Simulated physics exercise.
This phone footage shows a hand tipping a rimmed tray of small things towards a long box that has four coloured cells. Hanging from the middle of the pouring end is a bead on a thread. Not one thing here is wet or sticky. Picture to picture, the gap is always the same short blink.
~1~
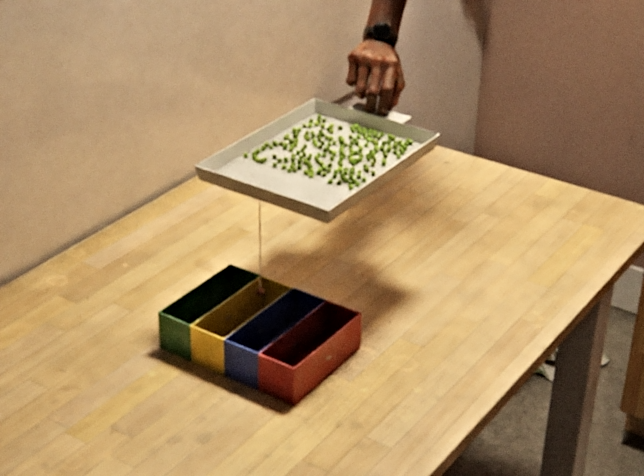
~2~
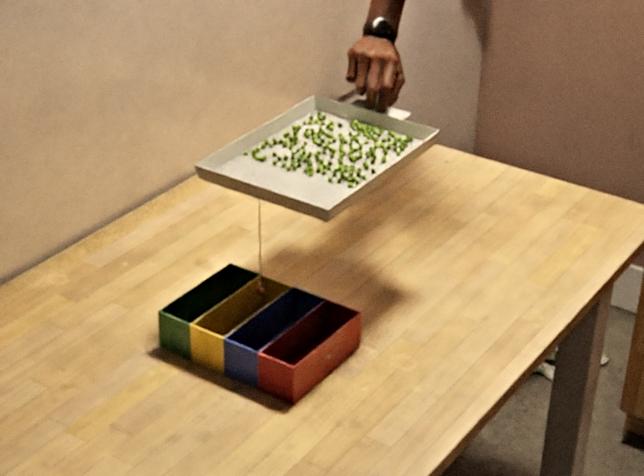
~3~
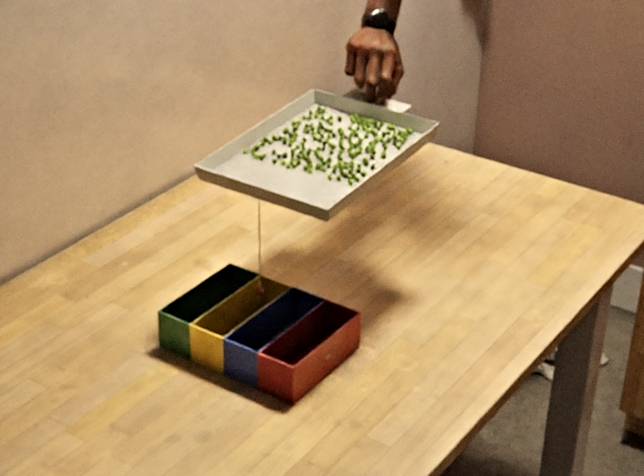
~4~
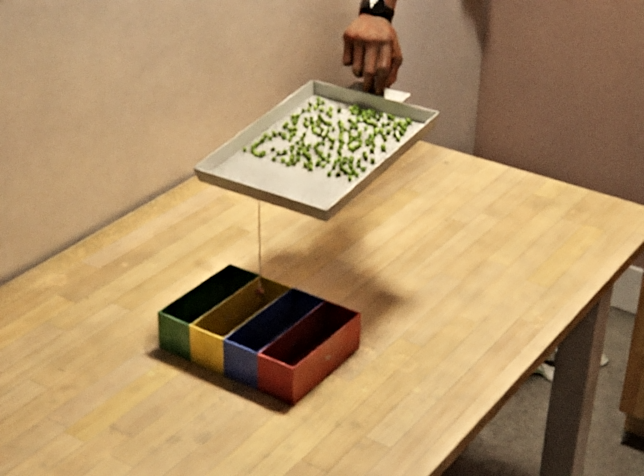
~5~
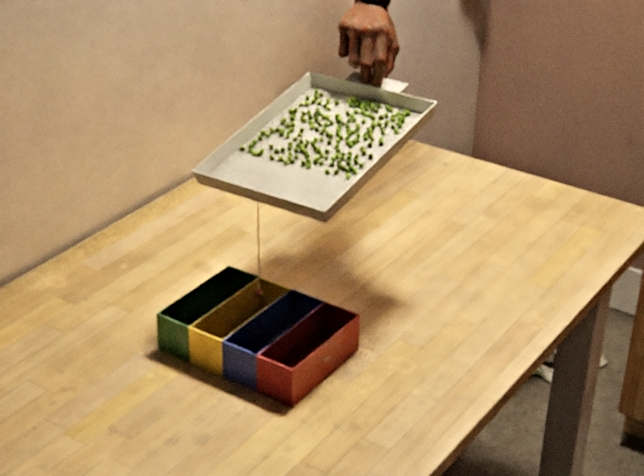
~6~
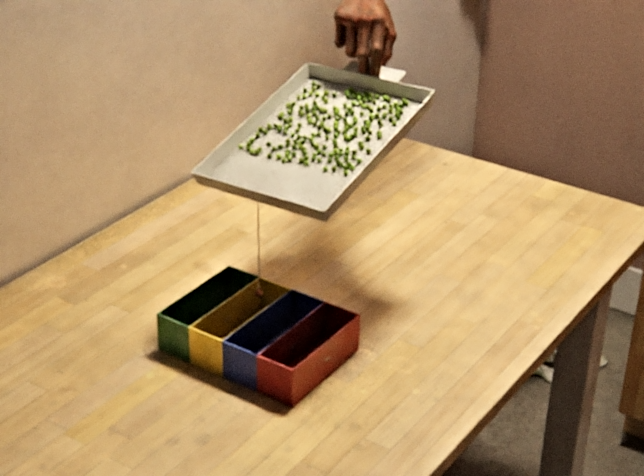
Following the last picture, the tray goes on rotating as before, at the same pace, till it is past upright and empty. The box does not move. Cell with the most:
Green.
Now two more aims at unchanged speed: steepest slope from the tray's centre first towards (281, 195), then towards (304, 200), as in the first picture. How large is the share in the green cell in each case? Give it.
10 % and 0 %.
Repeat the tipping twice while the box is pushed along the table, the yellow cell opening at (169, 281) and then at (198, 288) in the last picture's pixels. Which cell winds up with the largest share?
For the first spot the answer is the blue cell, and for the second spot it is yellow.
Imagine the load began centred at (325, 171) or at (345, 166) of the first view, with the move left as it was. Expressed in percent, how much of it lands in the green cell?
Close to 30 in a hundred, then close to 30 in a hundred.
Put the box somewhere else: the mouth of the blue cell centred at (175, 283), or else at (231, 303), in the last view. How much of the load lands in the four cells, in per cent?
In turn about 60 and about 100 percent.
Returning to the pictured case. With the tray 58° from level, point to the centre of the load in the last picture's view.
Close to (236, 188).
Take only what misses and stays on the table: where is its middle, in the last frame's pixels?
I'd say near (140, 328), give or take.
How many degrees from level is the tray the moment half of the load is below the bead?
That happens at close to 110 degrees.
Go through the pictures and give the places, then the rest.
The first picture shows corners of the pouring end at (199, 165) and (328, 208), level; middle of the load at (341, 149), dried peas; bead on its thread at (260, 292); green cell at (175, 333); yellow cell at (208, 347); blue cell at (242, 361); red cell at (277, 376).
The second picture shows corners of the pouring end at (199, 164) and (328, 207), level; middle of the load at (341, 147).
The third picture shows corners of the pouring end at (198, 165) and (327, 207), tipped barely, lowest at the left corner; middle of the load at (341, 142).
The fourth picture shows corners of the pouring end at (197, 167) and (326, 207), tipped a little, lowest at the left corner; middle of the load at (341, 135).
The fifth picture shows corners of the pouring end at (196, 170) and (324, 209), tipped a little, lowest at the left corner; middle of the load at (338, 130).
The sixth picture shows corners of the pouring end at (195, 171) and (323, 208), tipped a little, lowest at the left corner; middle of the load at (336, 124); green cell at (174, 335); yellow cell at (206, 348); blue cell at (240, 363); red cell at (275, 377).
Soon after the last picture, tray tipped steeply; nearly all on the tray; a stray few in the green cell; a stray few in the yellow cell; a small part falling or outside the box.
A little later, tray tipped right over; most on the tray; a stray few in the green cell; a stray few in the yellow cell; a stray few in the blue cell; a small part falling or outside the box.
Later still, tray tipped past a quarter turn; about a third in the green cell; about a quarter in the yellow cell; a small part in the blue cell; a stray few in the red cell; about a quarter falling or outside the box.
At rest, tray tipped past a quarter turn; about a third in the green cell; about a quarter in the yellow cell; a small part in the blue cell; a stray few in the red cell; about a quarter outside the box.
